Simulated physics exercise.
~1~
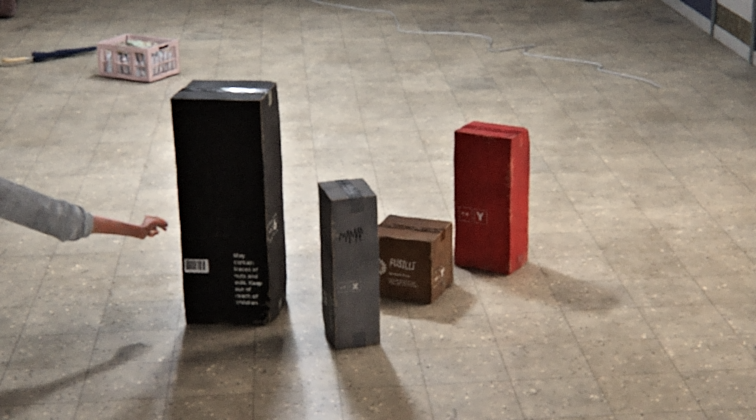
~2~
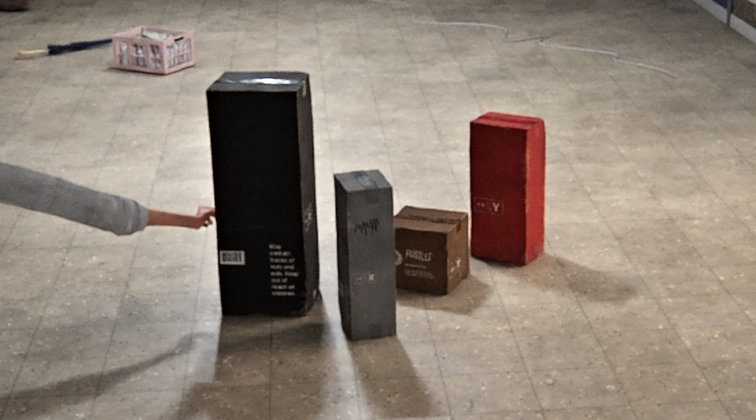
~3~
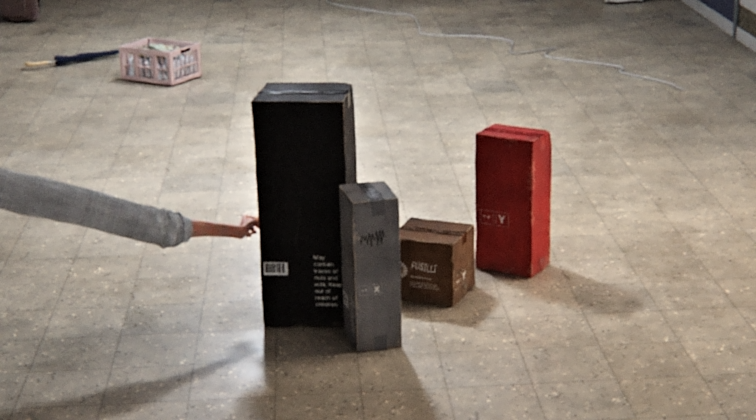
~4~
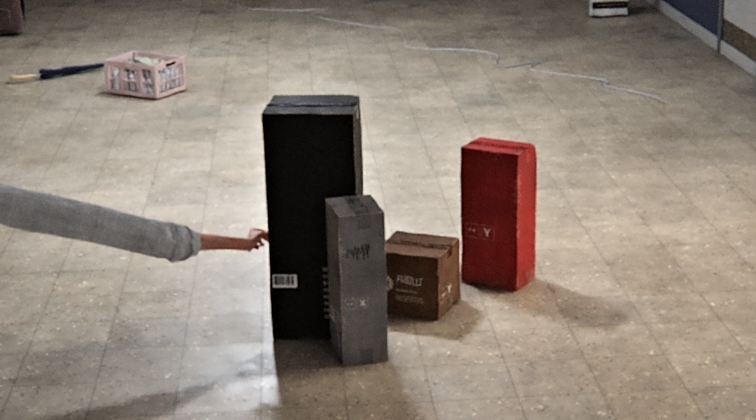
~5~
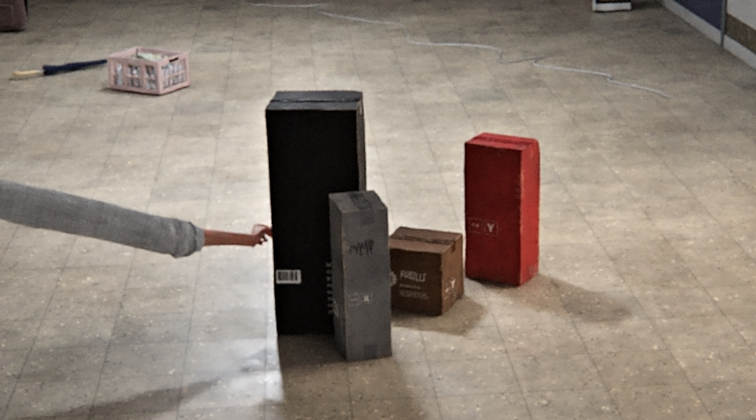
The tall black box slid a short way right across the tiled floor as an outstretched hand pushed it from the left, ending upright and partly behind the grey box, while the grey, brown and red boxes stayed standing where they were.
